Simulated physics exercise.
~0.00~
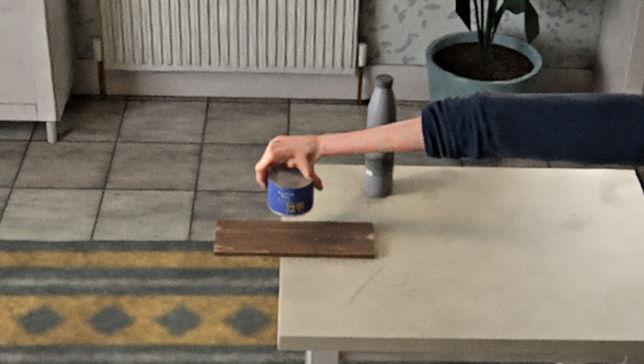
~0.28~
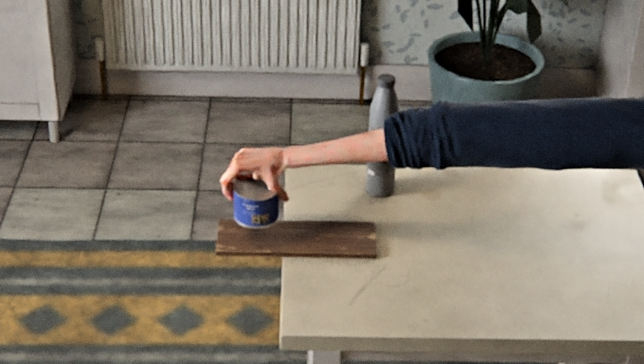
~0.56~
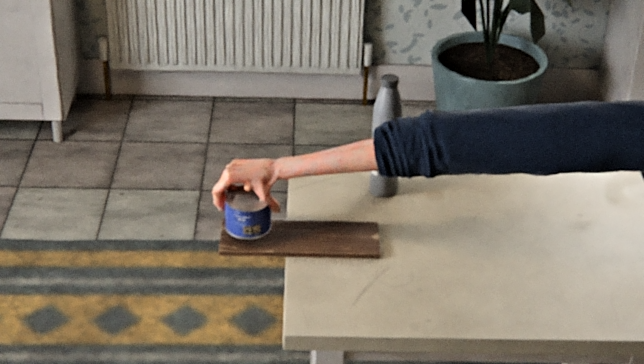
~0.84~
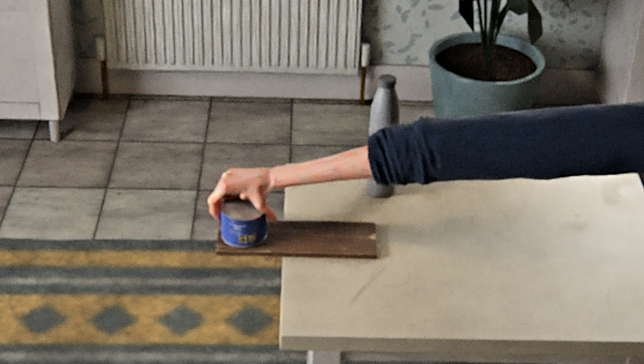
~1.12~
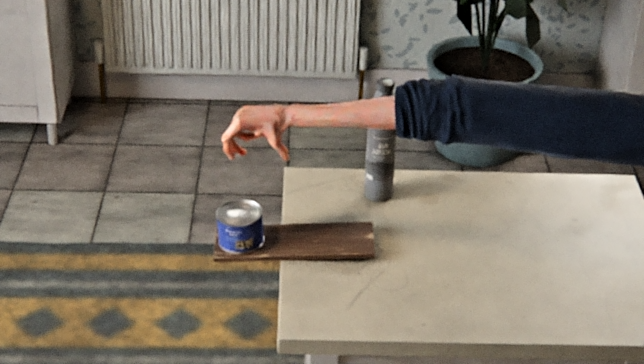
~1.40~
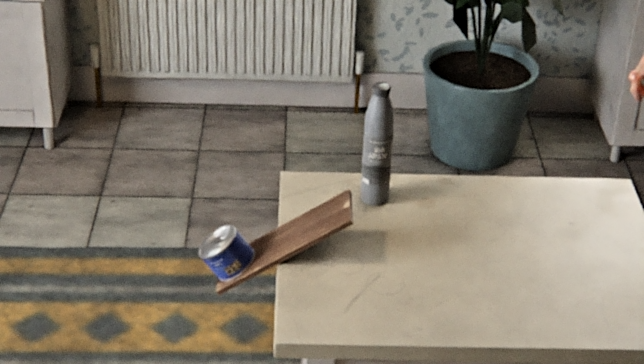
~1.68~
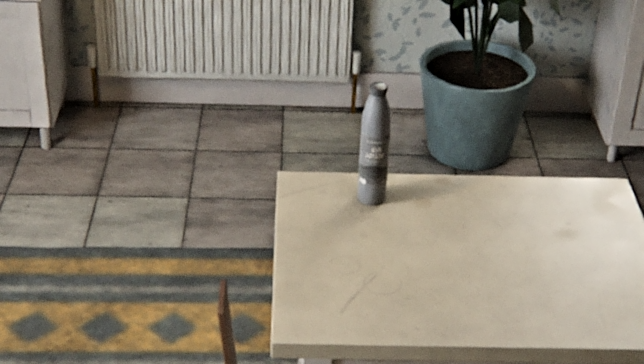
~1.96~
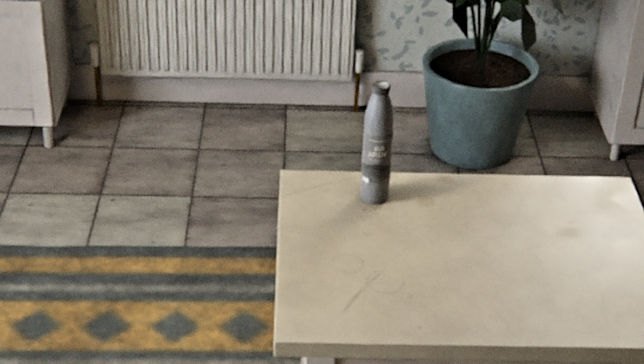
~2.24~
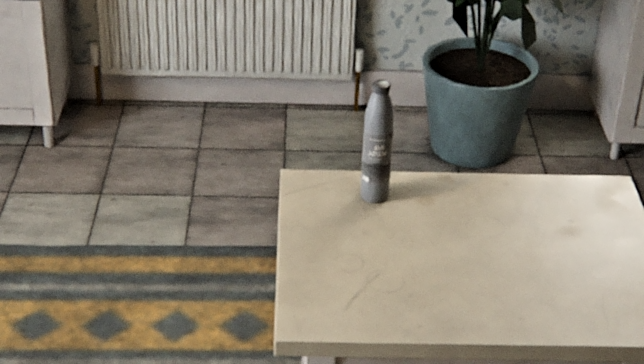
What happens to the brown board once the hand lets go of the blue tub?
The board tips over the left edge of the table and falls off, and the blue tub goes down too.
